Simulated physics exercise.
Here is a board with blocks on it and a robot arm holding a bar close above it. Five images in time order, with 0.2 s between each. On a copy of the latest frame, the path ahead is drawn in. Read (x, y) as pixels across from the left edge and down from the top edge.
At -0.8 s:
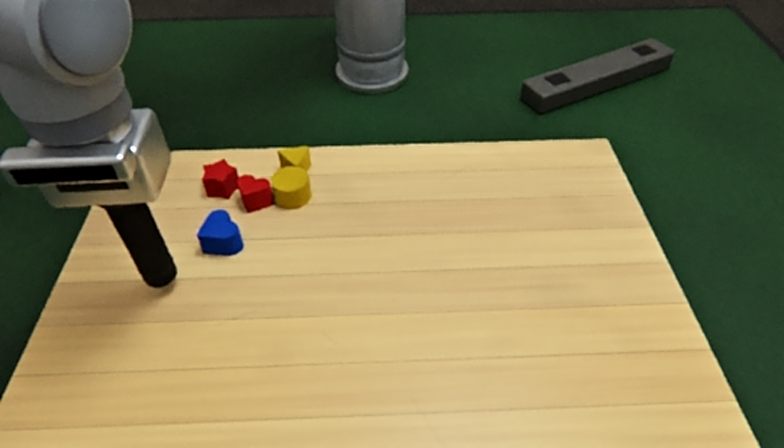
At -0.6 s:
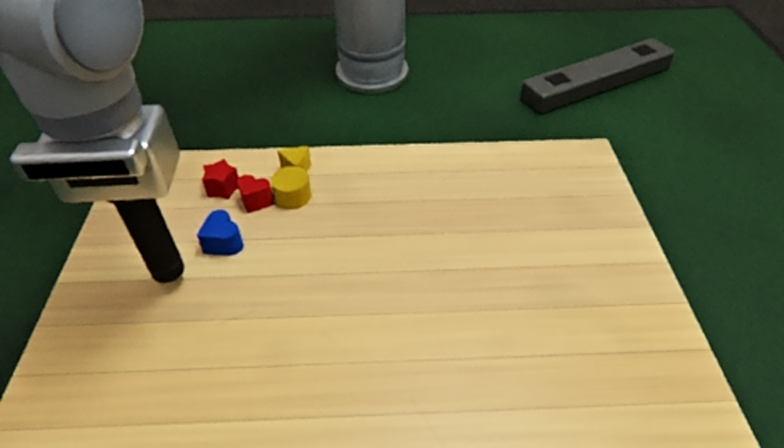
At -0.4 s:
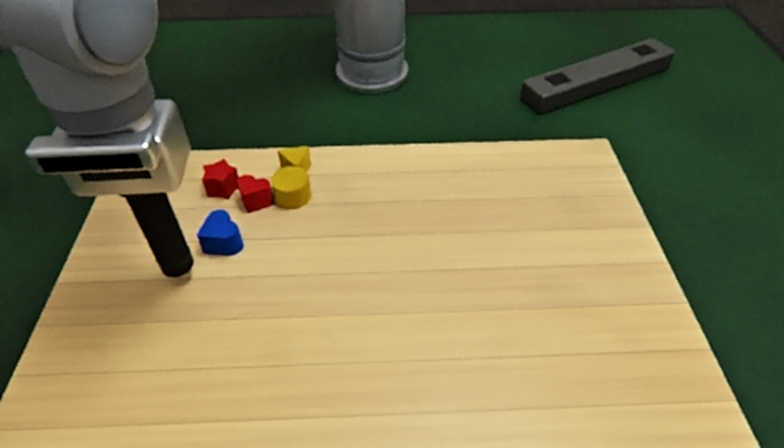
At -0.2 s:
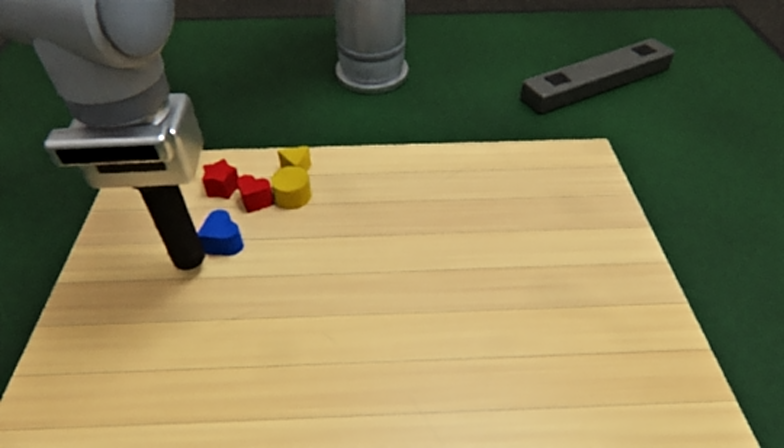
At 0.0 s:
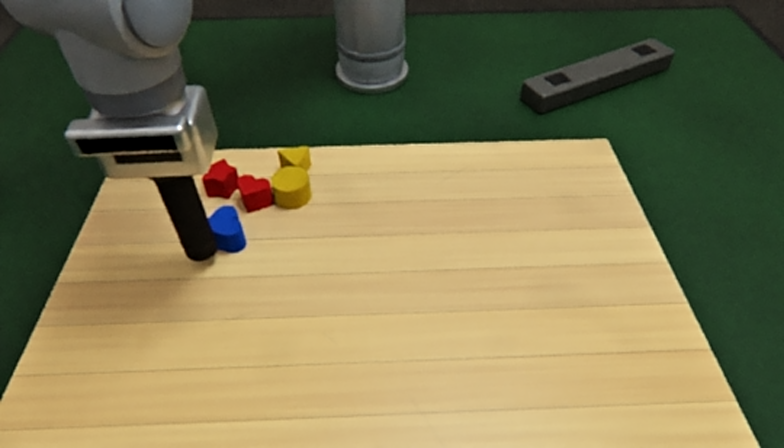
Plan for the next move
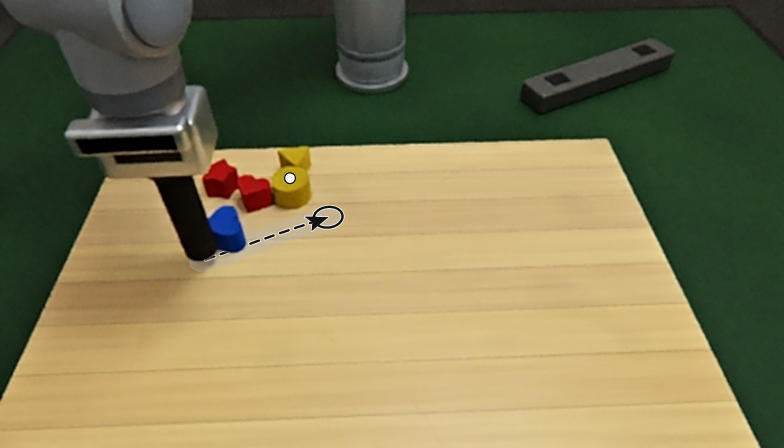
Robot arm sliding a black bar rightward across a wooden board and nudging a blue heart block beside red and yellow blocks.
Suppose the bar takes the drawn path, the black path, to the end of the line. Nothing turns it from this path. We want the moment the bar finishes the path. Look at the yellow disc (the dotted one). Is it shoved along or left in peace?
The yellow disc will stay where it is.
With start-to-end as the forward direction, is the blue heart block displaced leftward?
I'd say yes.
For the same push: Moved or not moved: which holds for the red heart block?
That block will leave its spot.
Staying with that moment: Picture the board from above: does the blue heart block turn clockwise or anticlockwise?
It twists anticlockwise.
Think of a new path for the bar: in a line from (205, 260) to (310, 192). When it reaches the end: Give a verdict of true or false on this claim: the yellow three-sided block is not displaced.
This is false.
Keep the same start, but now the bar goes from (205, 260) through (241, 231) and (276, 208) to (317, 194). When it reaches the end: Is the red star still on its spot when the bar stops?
I expect so.
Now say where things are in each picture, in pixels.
Lower end of the bar at (161, 276), tops of blocks, blue heart block at (218, 225), red heart block at (252, 184), yellow disc at (290, 178), in the first picture.
Bar at (169, 272), blocks as before, in the second picture.
Bar at (178, 266), blocks as before, in the third picture.
Bar at (189, 259), blocks as before, in the fourth picture.
Bar at (202, 250), blue heart block at (223, 221), red heart block at (252, 184), yellow disc at (290, 178), in the fifth picture.
The drawn path runs straight from (205, 260) to (328, 217); the dot is on the yellow disc.
The first path, step by step. One third of the way, bar at (246, 235); blue heart block at (253, 202), turned 35° anticlockwise; red heart block at (253, 180), turned 15° clockwise.
Two thirds of the way, bar at (289, 220); blue heart block at (257, 198), turned 50° anticlockwise; red heart block at (253, 177), turned 20° clockwise.
At the end, bar at (327, 208); blue heart block at (257, 198), turned 50° anticlockwise; red heart block at (253, 177), turned 20° clockwise; yellow disc not moved.
